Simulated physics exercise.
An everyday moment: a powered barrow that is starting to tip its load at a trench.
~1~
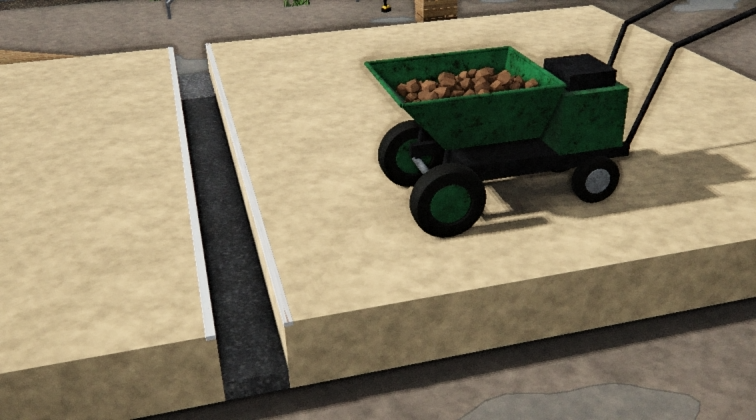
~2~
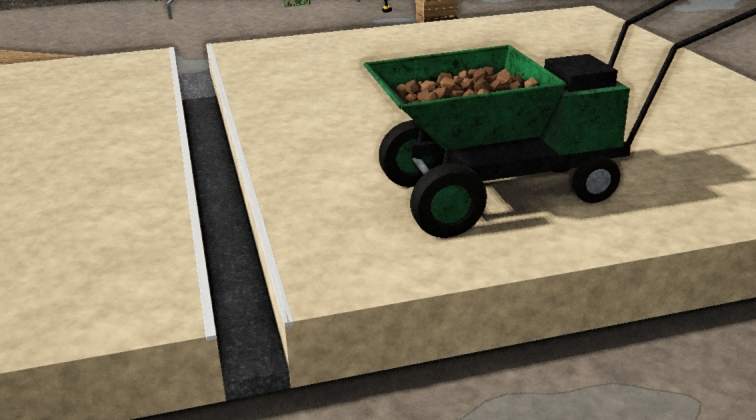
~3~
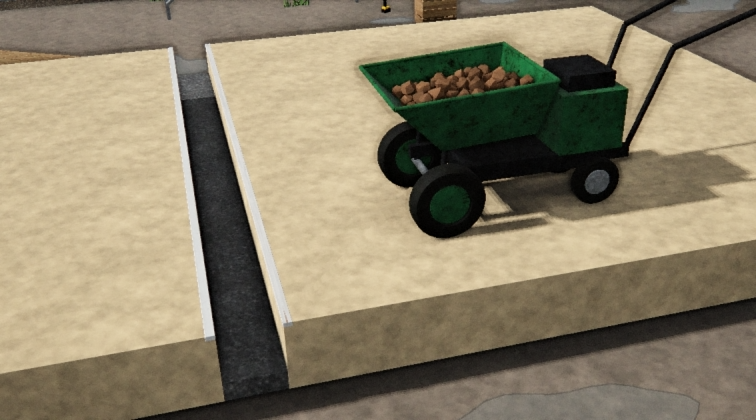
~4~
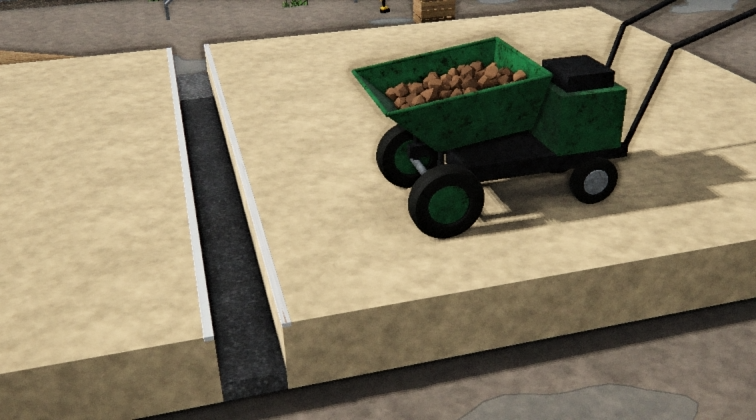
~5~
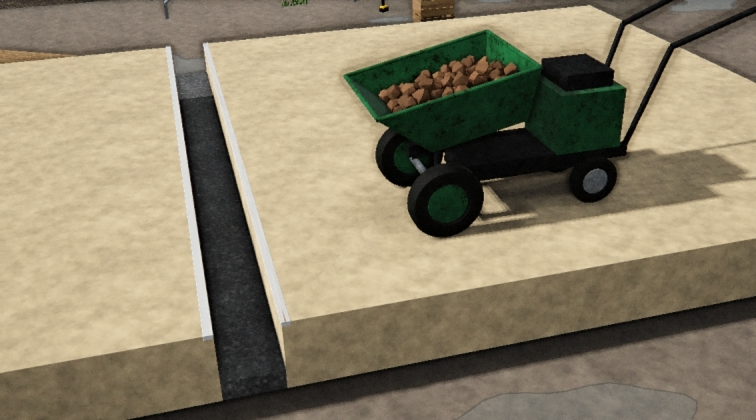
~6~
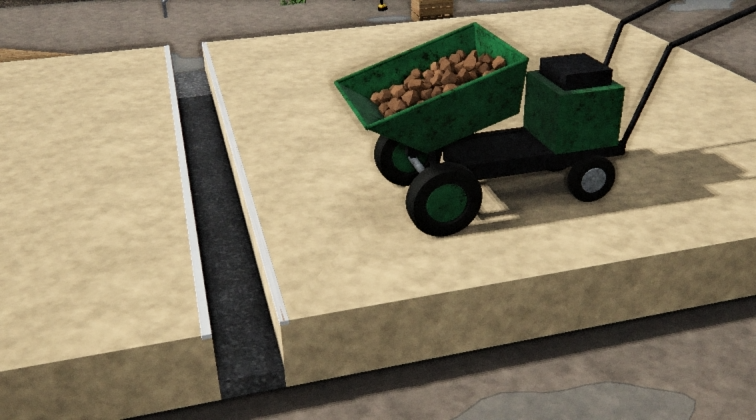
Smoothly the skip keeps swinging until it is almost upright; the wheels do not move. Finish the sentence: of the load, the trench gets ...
... a minority of it.
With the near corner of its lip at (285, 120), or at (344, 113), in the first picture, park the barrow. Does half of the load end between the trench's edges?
Respectively: A smaller portion, the bigger portion.
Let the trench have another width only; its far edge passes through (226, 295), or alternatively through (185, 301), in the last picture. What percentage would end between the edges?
30 %, then 30 %.
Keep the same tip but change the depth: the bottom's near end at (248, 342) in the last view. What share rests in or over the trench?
It lands somewhere near 30 percent.
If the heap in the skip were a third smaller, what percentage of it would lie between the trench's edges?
Roughly 30 percent of the load.
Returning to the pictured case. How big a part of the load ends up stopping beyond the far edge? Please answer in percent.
Result: Close to 0 %.
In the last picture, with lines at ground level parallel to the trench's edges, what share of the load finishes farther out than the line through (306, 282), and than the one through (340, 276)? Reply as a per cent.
Around 50 percent for the first and 70 percent for the second.
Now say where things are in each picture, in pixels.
The first frame shows lip of the skip (402, 106), level; top of the load (467, 85), clay clods; first edge of the trench (278, 288); far edge (206, 300), the trench under half as wide as the skip, and about as deep as wide.
The second frame shows lip of the skip (401, 107), level; top of the load (482, 86).
The third frame shows lip of the skip (396, 110), tipped barely; top of the load (477, 85).
The fourth frame shows lip of the skip (388, 115), tipped a little; top of the load (490, 87).
The fifth frame shows lip of the skip (378, 120), tipped a little; top of the load (482, 82).
The sixth frame shows lip of the skip (368, 128), tipped clearly; top of the load (471, 77); first edge of the trench (274, 286); far edge (201, 299).
Just after the last frame, skip tipped steeply; every one in the skip.
A moment on, skip tipped right over; roughly two thirds in the skip; roughly a quarter short of the trench; just a few in or heaped over the trench; just a few falling.
Further on, skip tipped right over; roughly a third in the skip; roughly half short of the trench; roughly a quarter in or heaped over the trench.
When it is over, skip tipped right over; roughly a third in the skip; roughly a third short of the trench; roughly a quarter in or heaped over the trench; not one beyond it.
